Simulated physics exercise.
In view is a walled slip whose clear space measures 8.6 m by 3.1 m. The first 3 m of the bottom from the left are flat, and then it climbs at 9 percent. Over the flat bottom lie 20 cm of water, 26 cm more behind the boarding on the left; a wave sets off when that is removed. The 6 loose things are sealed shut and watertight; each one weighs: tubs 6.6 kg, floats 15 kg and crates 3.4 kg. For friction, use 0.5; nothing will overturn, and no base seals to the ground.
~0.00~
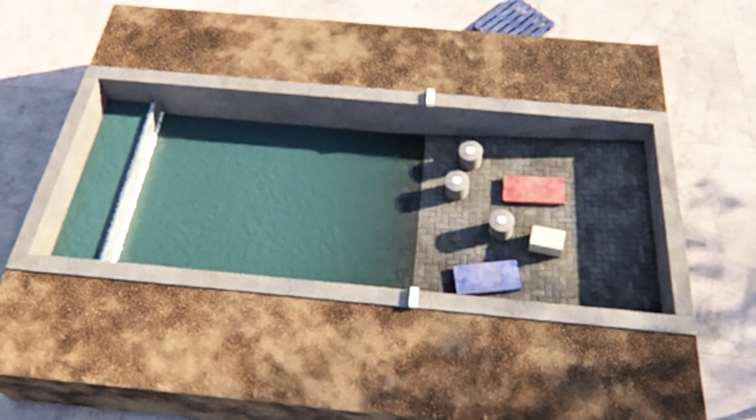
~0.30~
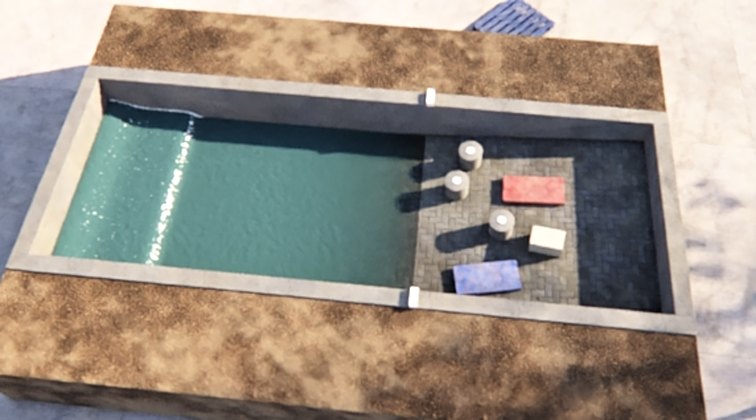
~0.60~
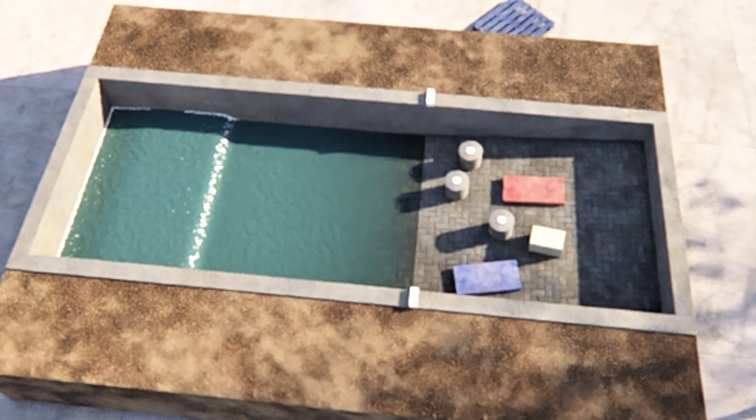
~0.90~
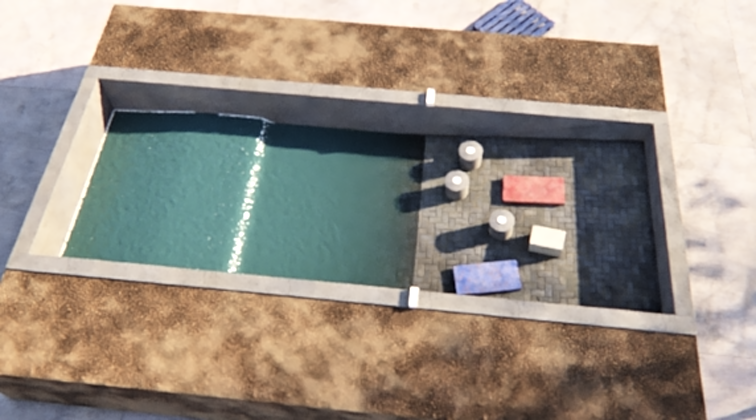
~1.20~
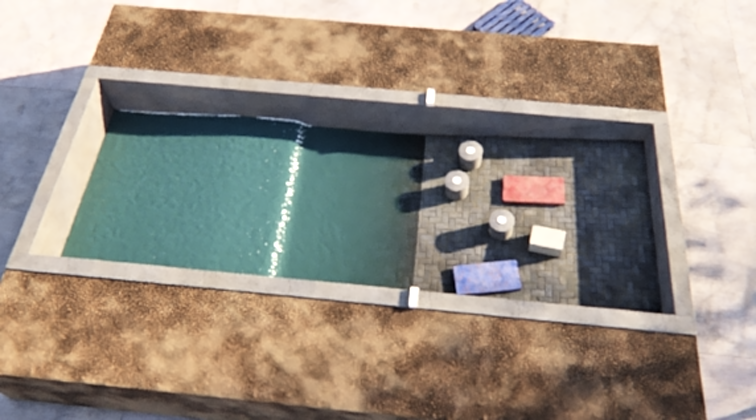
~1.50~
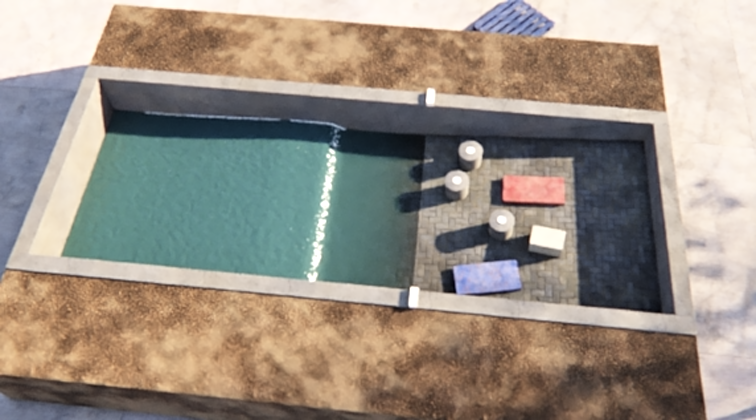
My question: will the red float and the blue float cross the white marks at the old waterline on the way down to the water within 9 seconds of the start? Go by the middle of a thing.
The red float lags behind the marks; the blue float is out beyond the marks.
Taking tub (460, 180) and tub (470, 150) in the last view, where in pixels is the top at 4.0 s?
Roughly (491, 187), then roughly (507, 151).
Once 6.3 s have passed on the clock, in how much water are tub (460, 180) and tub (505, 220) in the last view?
Depths: Near 2 cm, then near 2 cm.
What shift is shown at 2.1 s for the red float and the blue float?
By then roughly 0 cm and 0 cm, respectively.
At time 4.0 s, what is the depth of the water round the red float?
Near 3 cm deep.
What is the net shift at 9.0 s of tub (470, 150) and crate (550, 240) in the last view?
50 cm, 10 cm.
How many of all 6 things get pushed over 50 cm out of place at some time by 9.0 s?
The total is 3.
After 2.1 s the red float is near (534, 189), 0.0 m from its start, aground; the blue float is near (487, 277), 0.0 m from its start, aground; 0 of 6 are over the mark; 0 afloat.
After 4.0 s the red float is near (534, 189), 0.0 m from its start, aground; the blue float is near (486, 277), 0.0 m from its start, afloat; 0 of 6 are over the mark; 2 afloat.
After 6.3 s the red float is near (534, 189), 0.0 m from its start, aground; the blue float is near (372, 278), 1.6 m from its start, aground; 1 of 6 are over the mark; 0 afloat.
After 9.0 s the red float is near (534, 189), 0.0 m from its start, aground; the blue float is near (316, 268), 2.5 m from its start, afloat; 1 of 6 are over the mark; 1 afloat.
